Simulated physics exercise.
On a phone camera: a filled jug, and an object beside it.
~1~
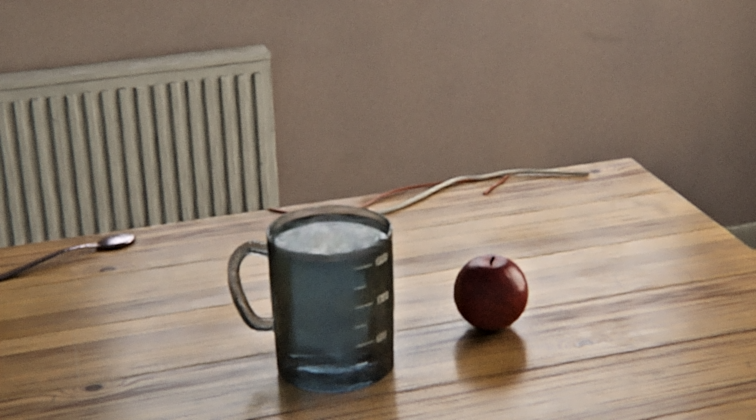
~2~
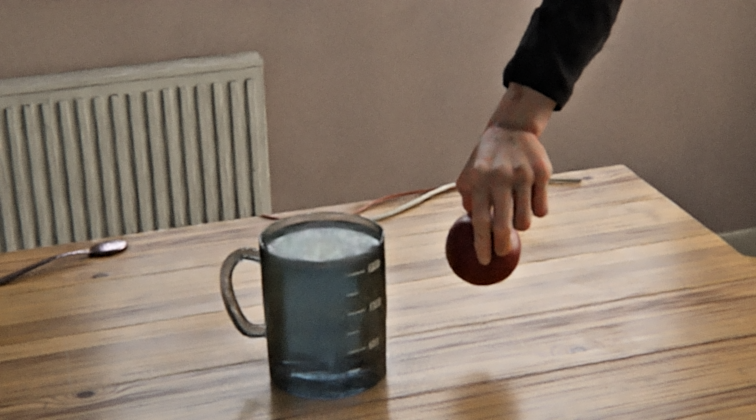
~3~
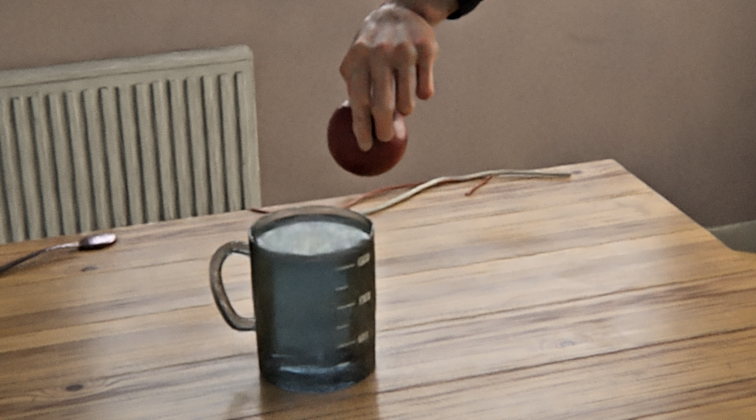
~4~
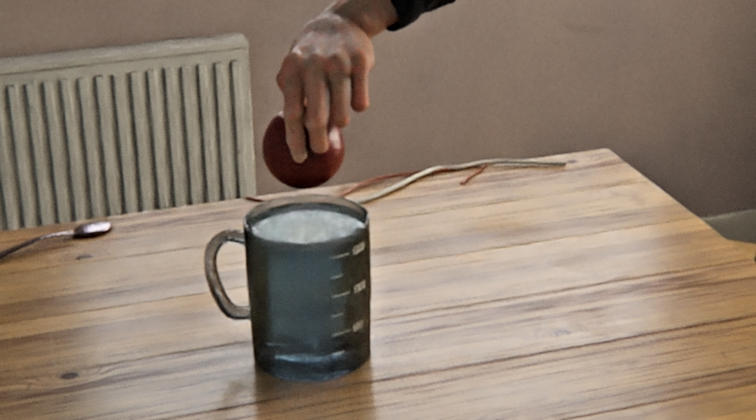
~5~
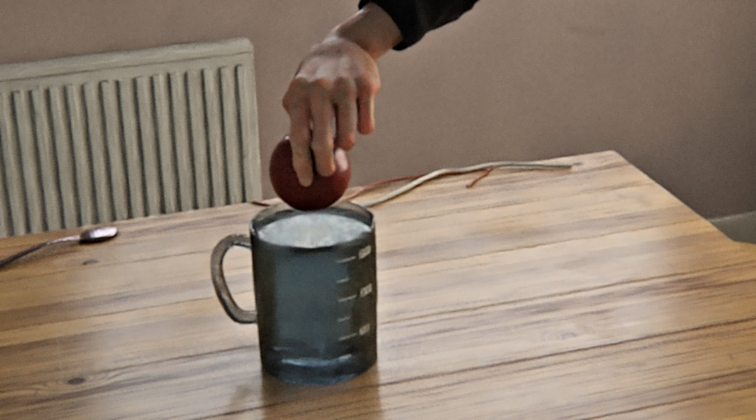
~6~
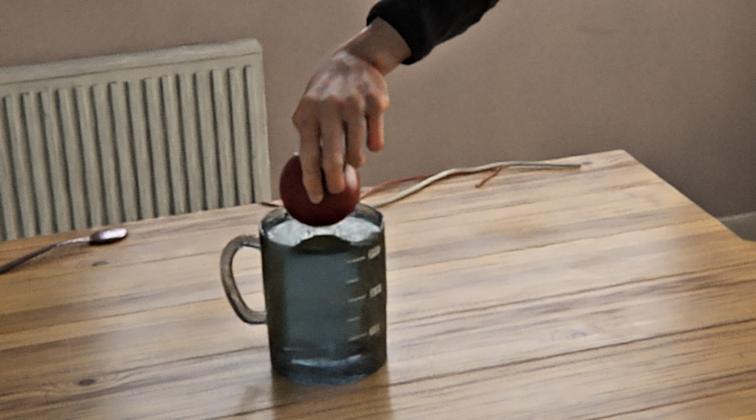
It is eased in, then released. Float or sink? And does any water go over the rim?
Thing - stays up. Jug - some spills out.
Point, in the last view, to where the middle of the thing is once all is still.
Centre, approximately: (323, 239).
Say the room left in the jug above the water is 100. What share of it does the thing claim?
It comes to around 230 per cent.
Soon after, the apple enters the water; the jug is full to the brim.
Later, the apple comes up again; the jug is full to the brim; some has gone over the rim.
In the end, the apple floats; the jug is full to the brim; some has gone over the rim.
